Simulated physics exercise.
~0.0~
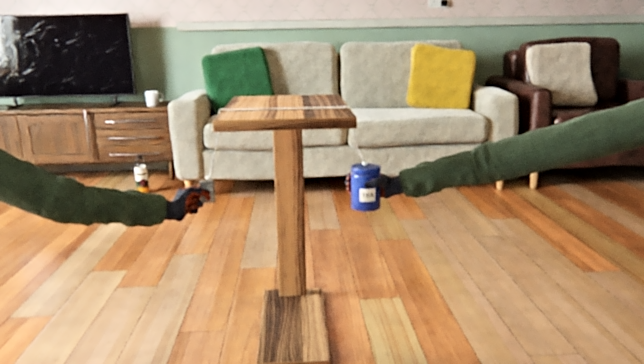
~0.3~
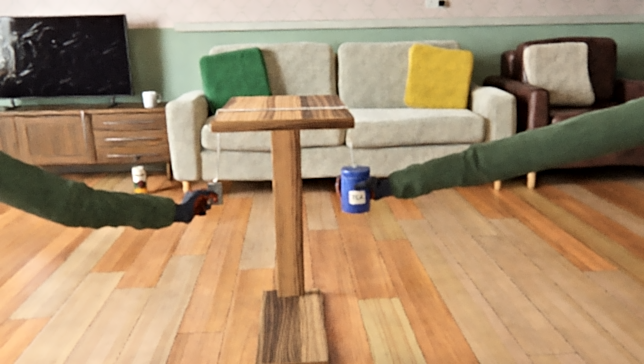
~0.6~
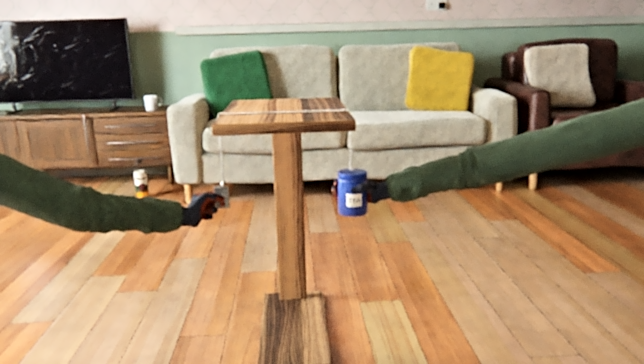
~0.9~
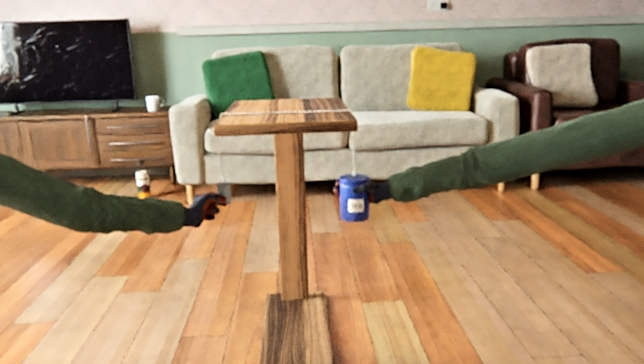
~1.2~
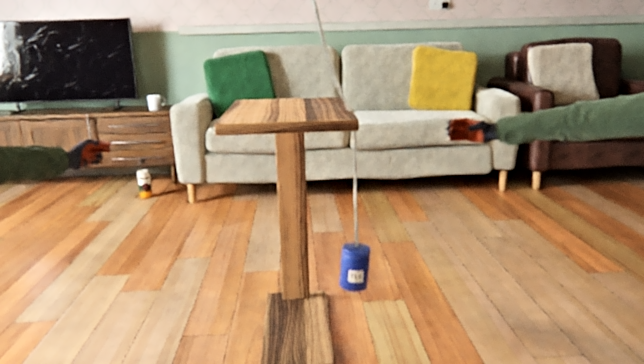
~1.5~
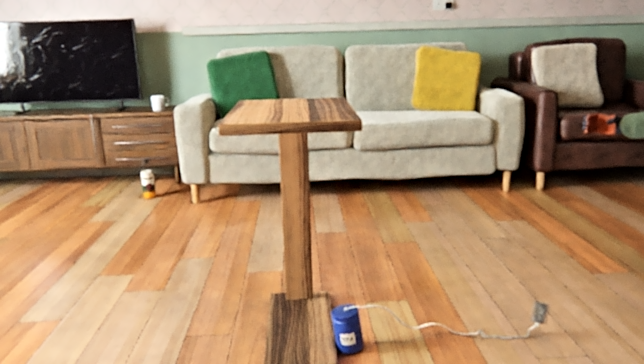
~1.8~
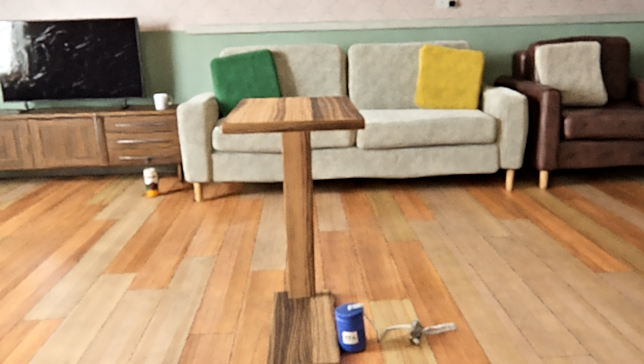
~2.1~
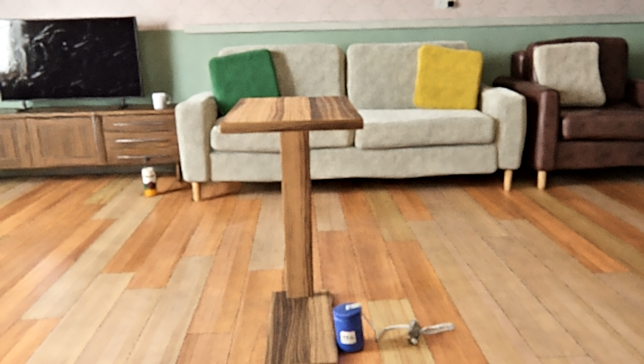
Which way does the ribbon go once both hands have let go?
It is pulled to the right, sliding off the table on the side where the blue jar drops, and it ends up on the floor.
